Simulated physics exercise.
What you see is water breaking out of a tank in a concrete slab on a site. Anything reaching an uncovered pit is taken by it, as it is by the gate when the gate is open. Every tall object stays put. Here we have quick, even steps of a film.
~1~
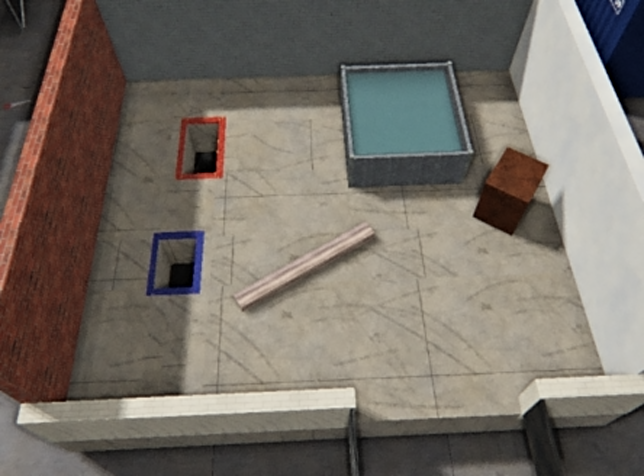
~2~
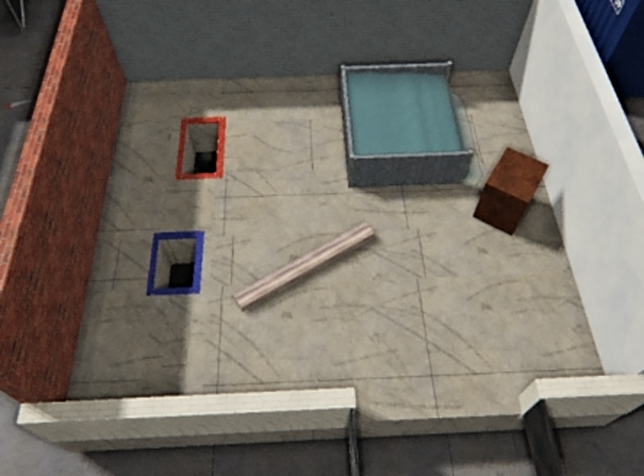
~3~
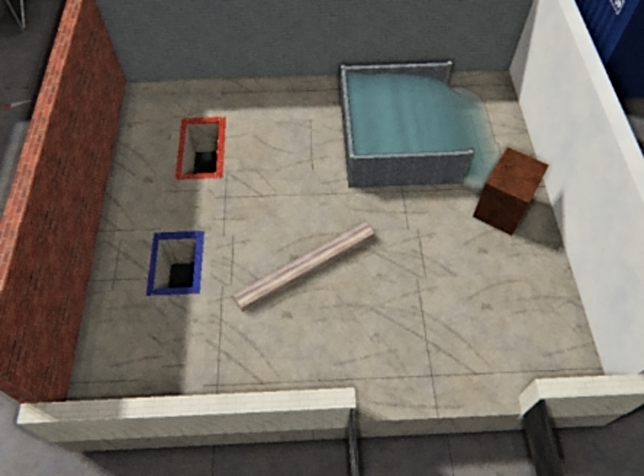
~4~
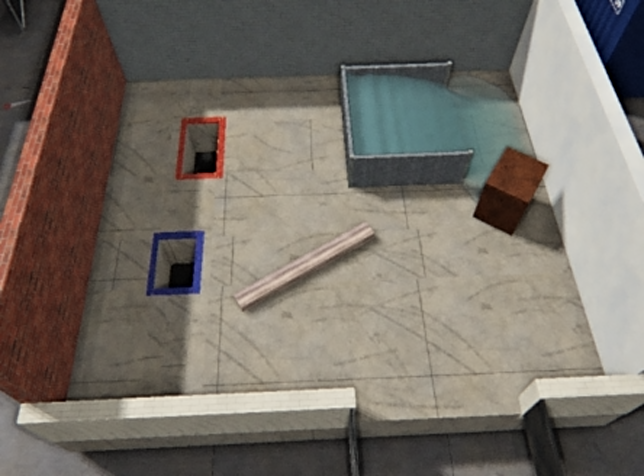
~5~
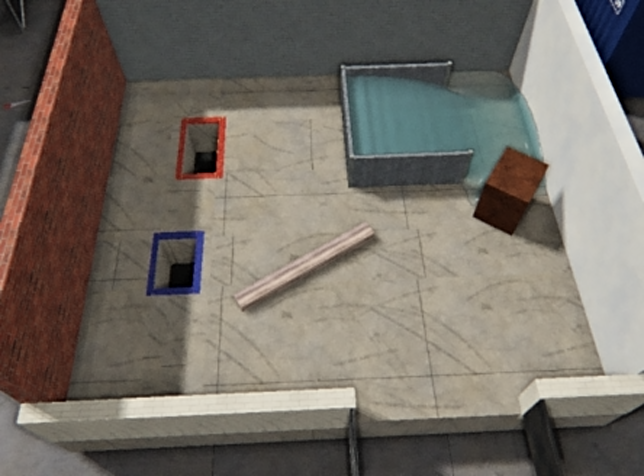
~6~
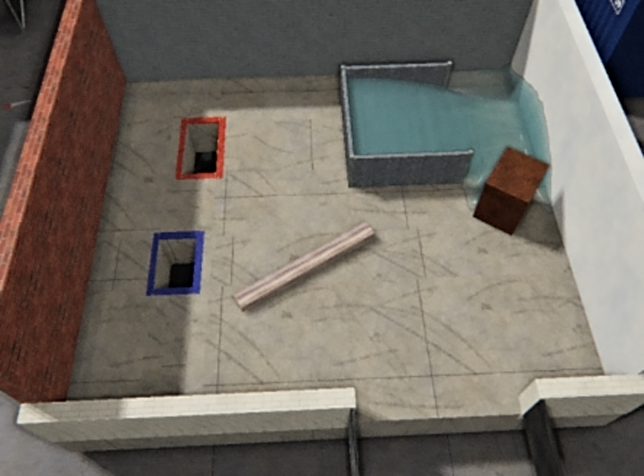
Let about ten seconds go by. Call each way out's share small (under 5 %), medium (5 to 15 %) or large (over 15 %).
Small, medium or large: The gate gets a medium share; the blue pit gets a small share; the red pit gets a medium share.
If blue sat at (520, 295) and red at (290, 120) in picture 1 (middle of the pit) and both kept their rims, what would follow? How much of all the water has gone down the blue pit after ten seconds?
Blue: 12 %.
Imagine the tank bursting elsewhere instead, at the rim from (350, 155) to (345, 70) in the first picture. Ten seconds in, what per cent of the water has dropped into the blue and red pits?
For blue it's about 20 per cent, and for red about 40 per cent.
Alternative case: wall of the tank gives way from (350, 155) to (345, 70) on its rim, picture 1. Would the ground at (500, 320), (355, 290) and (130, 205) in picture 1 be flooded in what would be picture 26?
Well, the first is missed by the spill, the next missed by the spill, the last hit by the spill.
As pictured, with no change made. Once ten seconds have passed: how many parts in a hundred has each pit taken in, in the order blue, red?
That's 2 per cent for the first and 8 per cent for the second.
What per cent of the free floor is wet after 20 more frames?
Some 45 per cent.
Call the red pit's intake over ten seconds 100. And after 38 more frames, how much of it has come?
It works out at roughly 45 percent of the ten-second total.
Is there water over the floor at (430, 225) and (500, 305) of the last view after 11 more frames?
First spot swamped; second spot swamped.
A moment on, water covers 15 % of the floor; the gate 0 %, the blue pit 0 %, the red pit 0 %.
Next, water covers 25 % of the floor; the gate 0 %, the blue pit 0 %, the red pit 0 %.
Then, water covers 45 % of the floor; the gate 2 %, the blue pit 0 %, the red pit 0 %.
Later, water covers 70 % of the floor; the gate 7 %, the blue pit 0 %, the red pit 4 %.
In the end, water covers 95 % of the floor; the gate 10 %, the blue pit 3 %, the red pit 8 %.
